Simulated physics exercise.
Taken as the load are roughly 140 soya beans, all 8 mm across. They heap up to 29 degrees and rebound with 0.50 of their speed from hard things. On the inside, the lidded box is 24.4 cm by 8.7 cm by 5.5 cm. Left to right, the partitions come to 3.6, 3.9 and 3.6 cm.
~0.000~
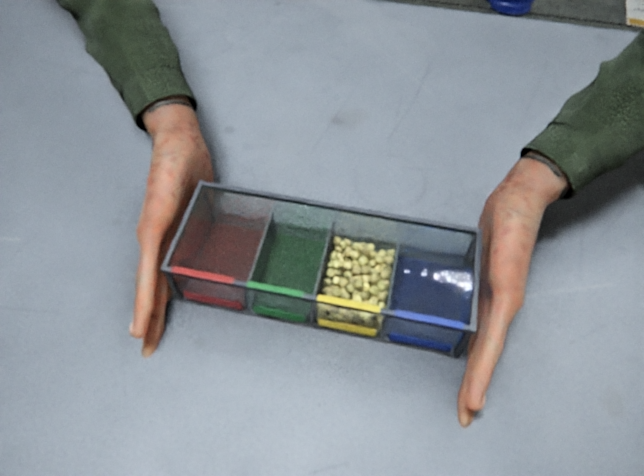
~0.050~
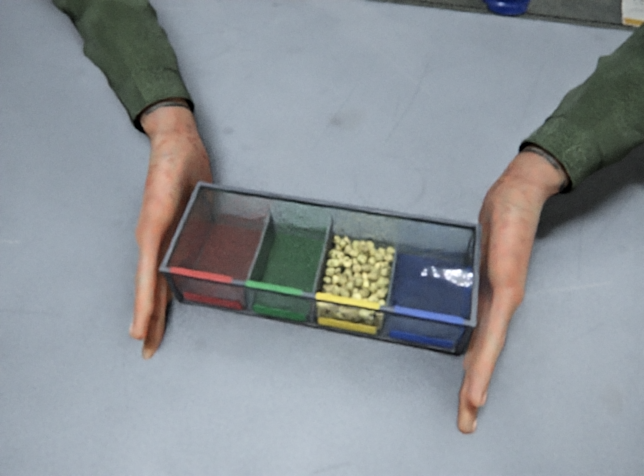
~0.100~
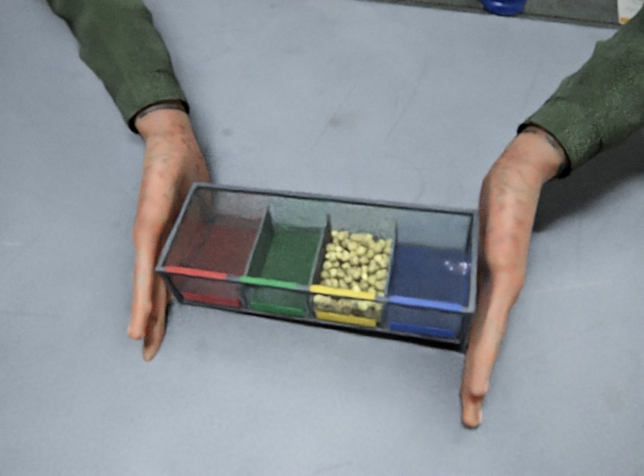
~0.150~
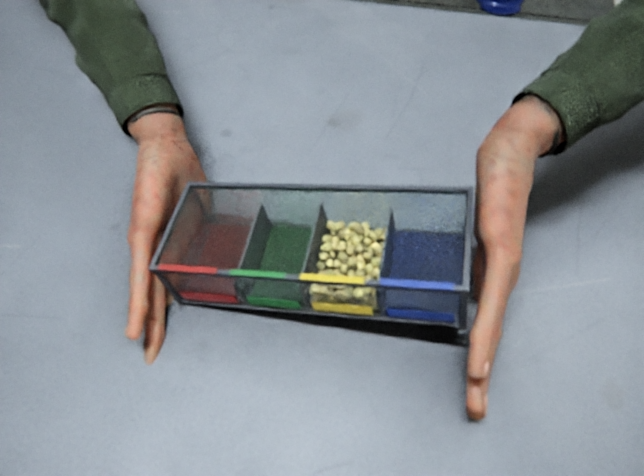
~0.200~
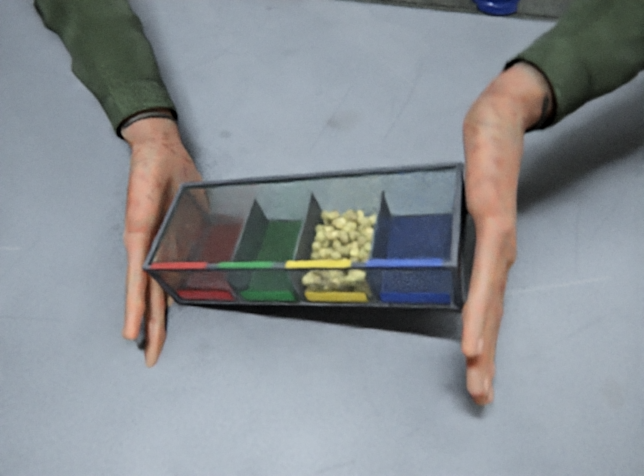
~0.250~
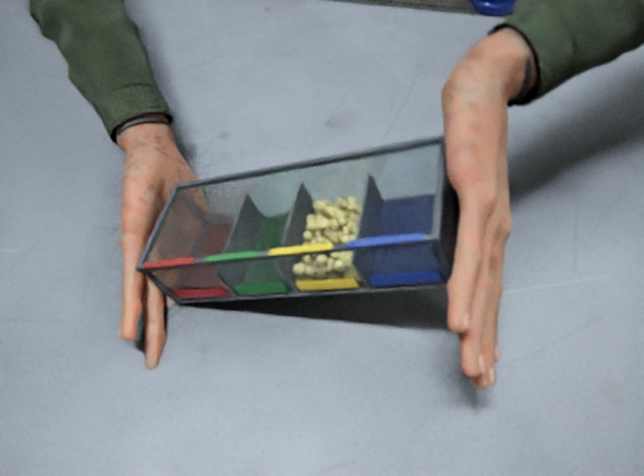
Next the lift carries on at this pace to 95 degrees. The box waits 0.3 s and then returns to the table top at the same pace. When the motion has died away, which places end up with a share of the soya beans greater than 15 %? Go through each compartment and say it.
Red: Passes the mark. Blue: Misses the mark. Green: Misses the mark. Yellow: Passes the mark.
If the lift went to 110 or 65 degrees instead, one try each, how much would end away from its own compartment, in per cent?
Roughly 40 percent, then roughly 5 percent.
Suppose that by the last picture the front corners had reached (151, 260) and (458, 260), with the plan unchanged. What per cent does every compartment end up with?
Per cent by compartment: Red 30, blue 0, green 0, yellow 70.
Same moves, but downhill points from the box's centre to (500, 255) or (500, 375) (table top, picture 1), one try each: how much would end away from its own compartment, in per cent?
First try: About 50 percent; second try: About 50 percent.
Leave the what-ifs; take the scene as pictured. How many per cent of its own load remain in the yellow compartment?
Around 60 per cent of it.
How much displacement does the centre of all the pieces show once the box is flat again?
I'd say close to 5.5 cm in total.
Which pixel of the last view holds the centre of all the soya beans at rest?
Resting centre estimate: Around (331, 268).
Then, at 1.05 s, tilt 95 degrees; red 25 %, green 5 %, yellow 70 %.
After 1.59 s, tilt 49 degrees; red 35 %, green 5 %, yellow 60 %.
After 2.19 s, tilt 0 degrees; red 35 %, green 10 %, yellow 55 %.
In the end, at 2.8 s, red 35 %, blue 0 %, green 10 %, yellow 55 %.
